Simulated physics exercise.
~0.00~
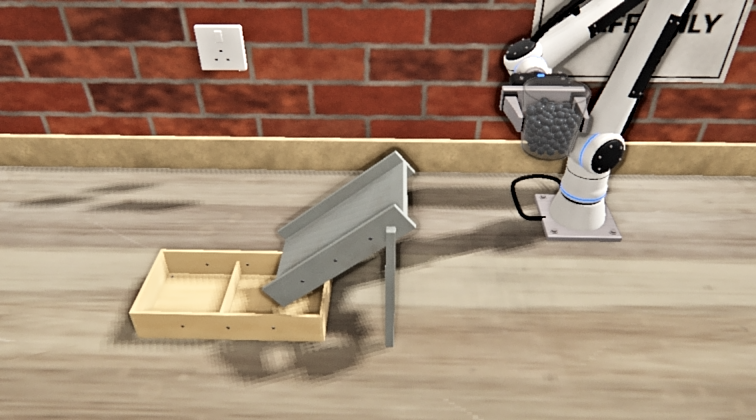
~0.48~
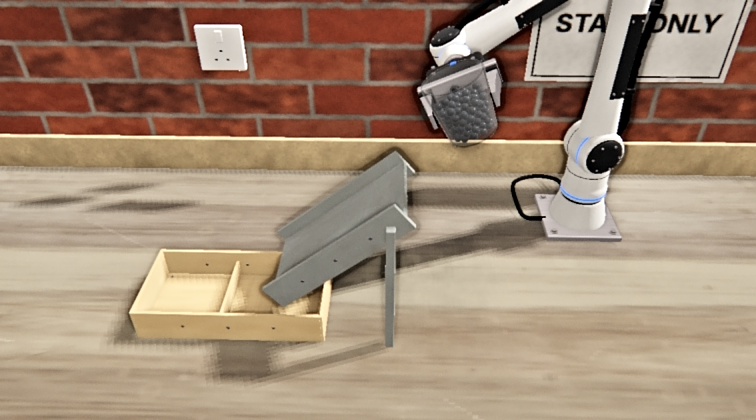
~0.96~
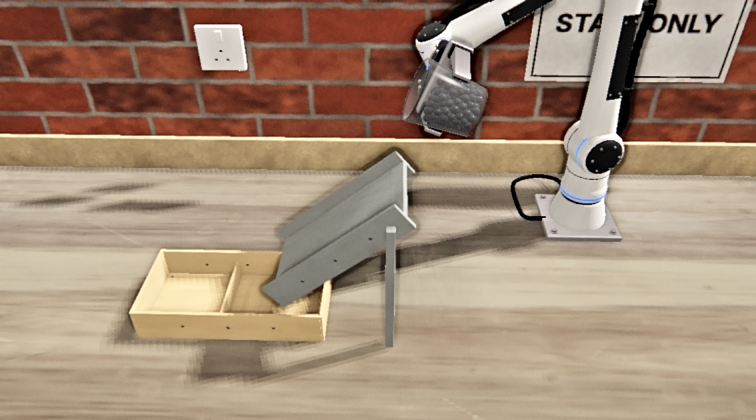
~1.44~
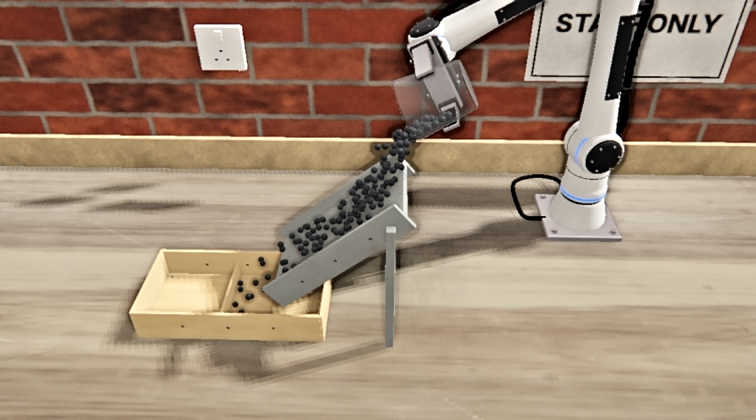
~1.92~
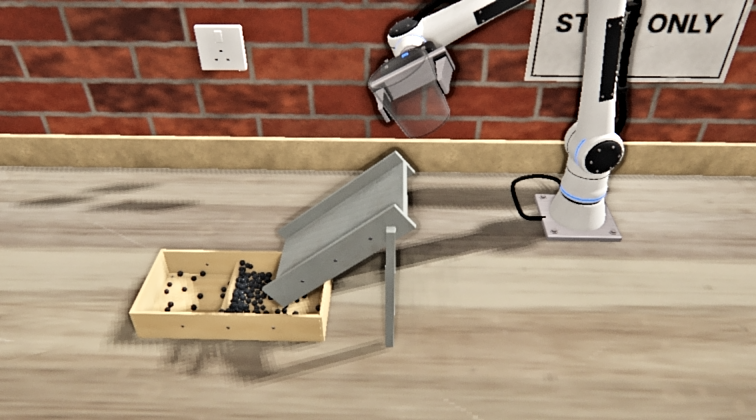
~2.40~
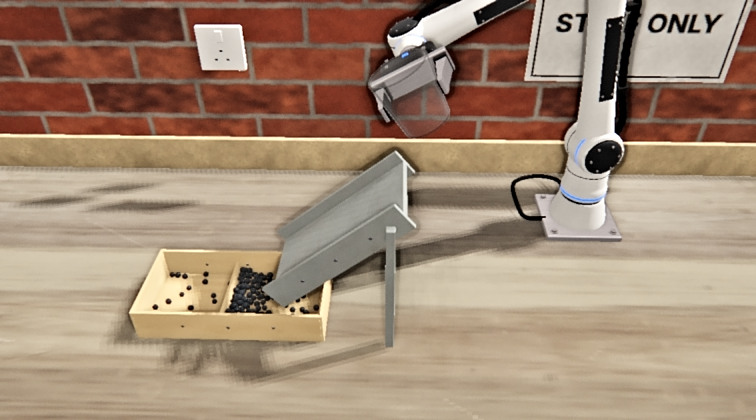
On a wooden tabletop in front of a red brick wall, a white robot arm holds a clear cup full of dark beads beside a sloping gray chute. The chute leads down into a shallow wooden box split by a cross wall. The arm carries the cup left and tips it onto its side above the chute. As it tilts further, the beads pour out, stream down the slope and spill into the box. The arm then swings the emptied cup left and turns it partly back up. Most beads rest in the part beneath the chute, with a few scattered beyond the cross wall.
